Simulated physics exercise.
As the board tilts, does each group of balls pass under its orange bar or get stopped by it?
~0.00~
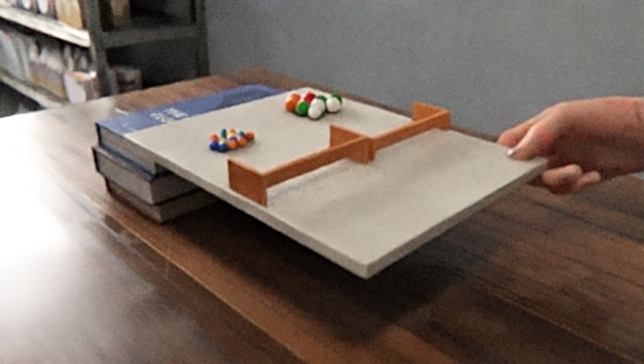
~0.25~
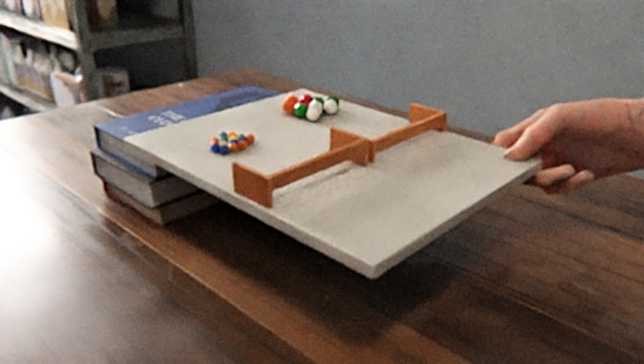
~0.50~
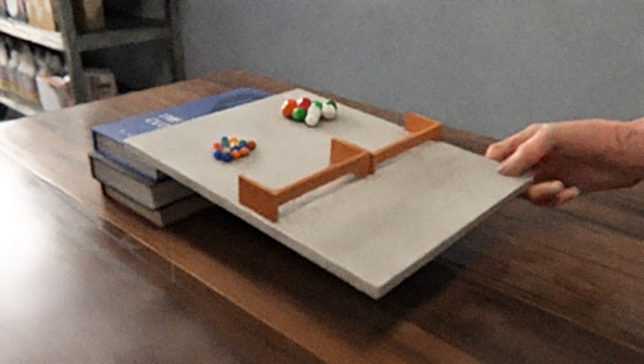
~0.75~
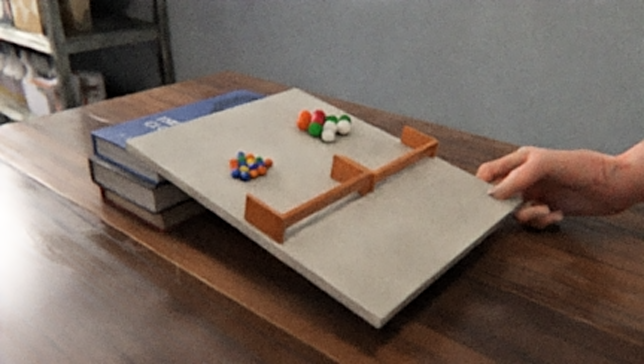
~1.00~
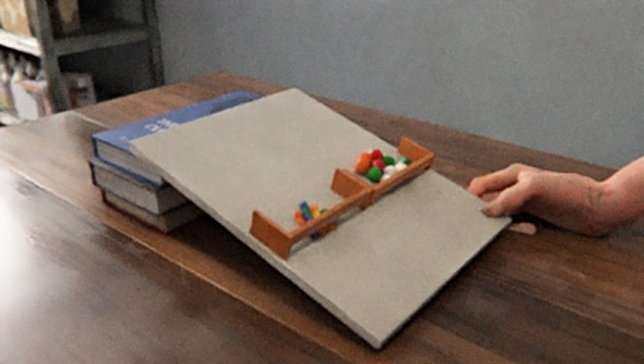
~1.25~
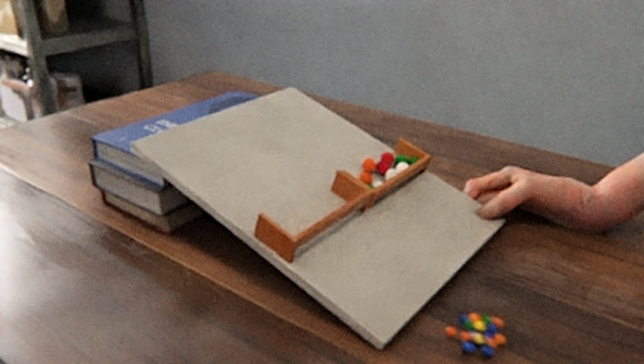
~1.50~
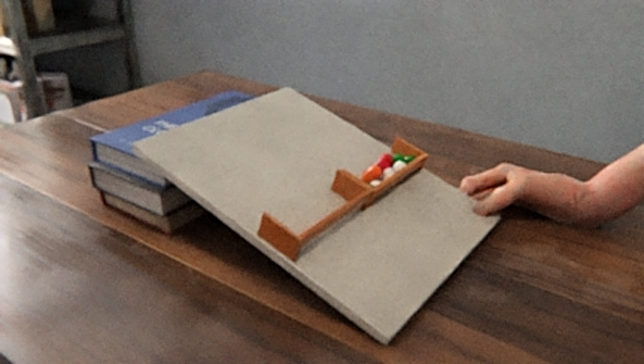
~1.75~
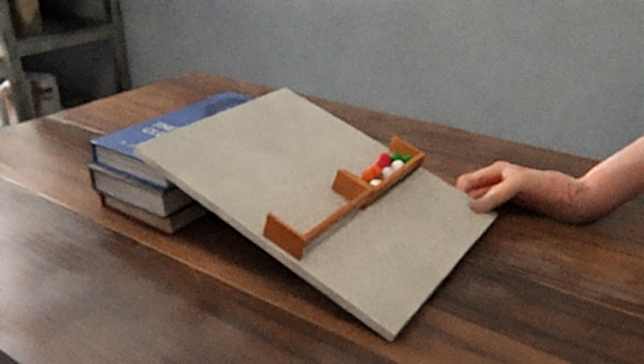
The smaller beads in front pass beneath their bar and roll off the board. The larger balls at the back lodge against their bar and stay there.
